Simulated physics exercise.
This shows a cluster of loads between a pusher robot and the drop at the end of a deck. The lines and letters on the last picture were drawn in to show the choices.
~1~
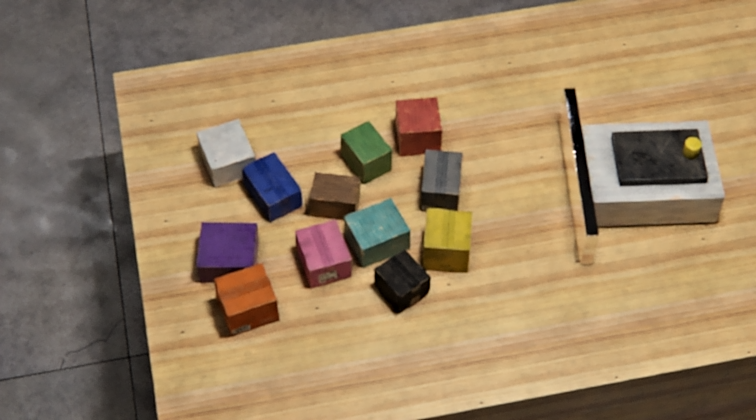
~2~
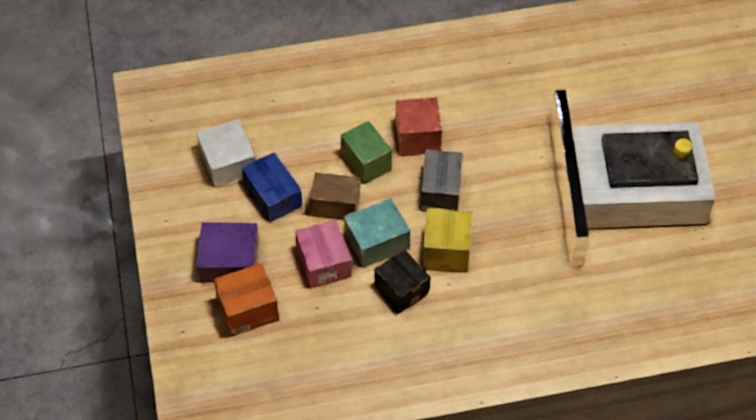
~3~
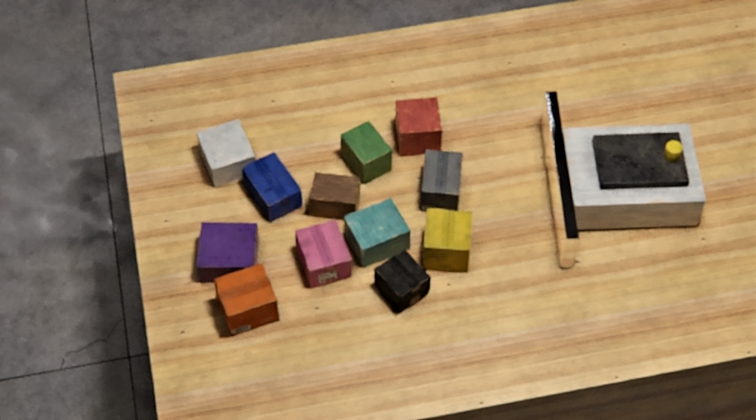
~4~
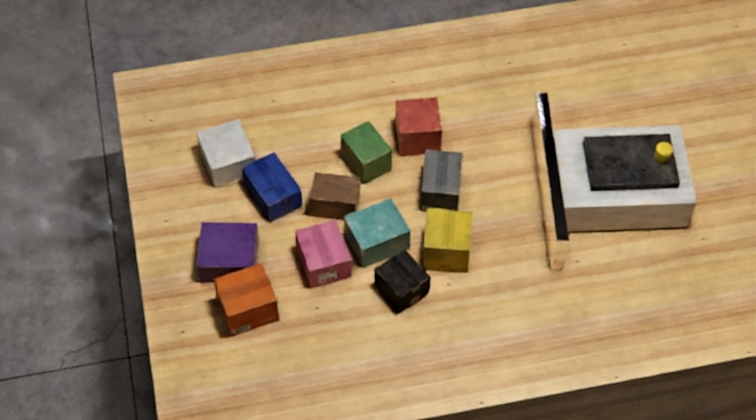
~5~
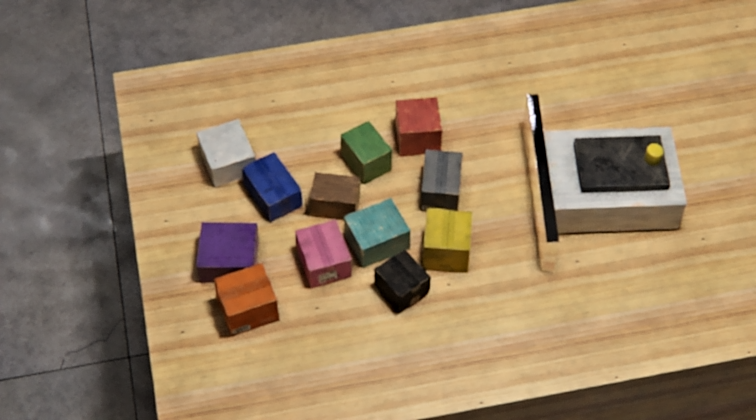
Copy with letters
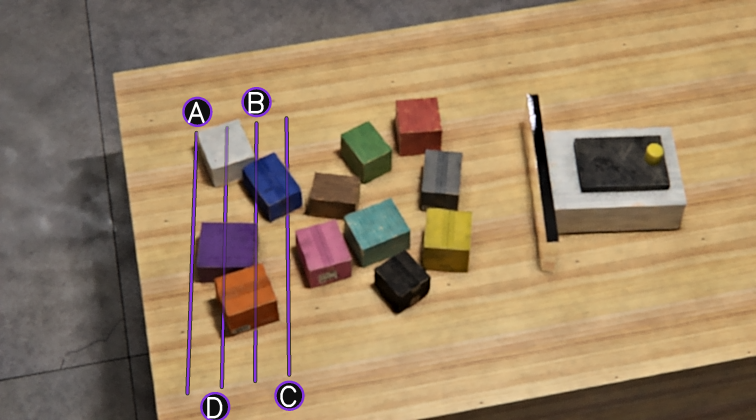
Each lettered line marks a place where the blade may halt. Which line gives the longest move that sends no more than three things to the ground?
D.
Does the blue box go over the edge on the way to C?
By then, no.
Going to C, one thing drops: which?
It is the purple crate.
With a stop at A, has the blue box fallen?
Yes.
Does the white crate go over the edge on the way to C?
By then, no.
On the copy, A at (192, 255); B at (256, 244); C at (288, 239); D at (225, 250).
On D. First, robot (503, 182); black box (388, 290); red crate (399, 124).
Then, robot (391, 201); purple crate (141, 251); pink parcel (190, 255).
Finally, robot (300, 217); pink parcel over the edge; blue box over the edge; three fallen.
By contrast, A drops five; B is within the limit but short; C is within the limit but short.
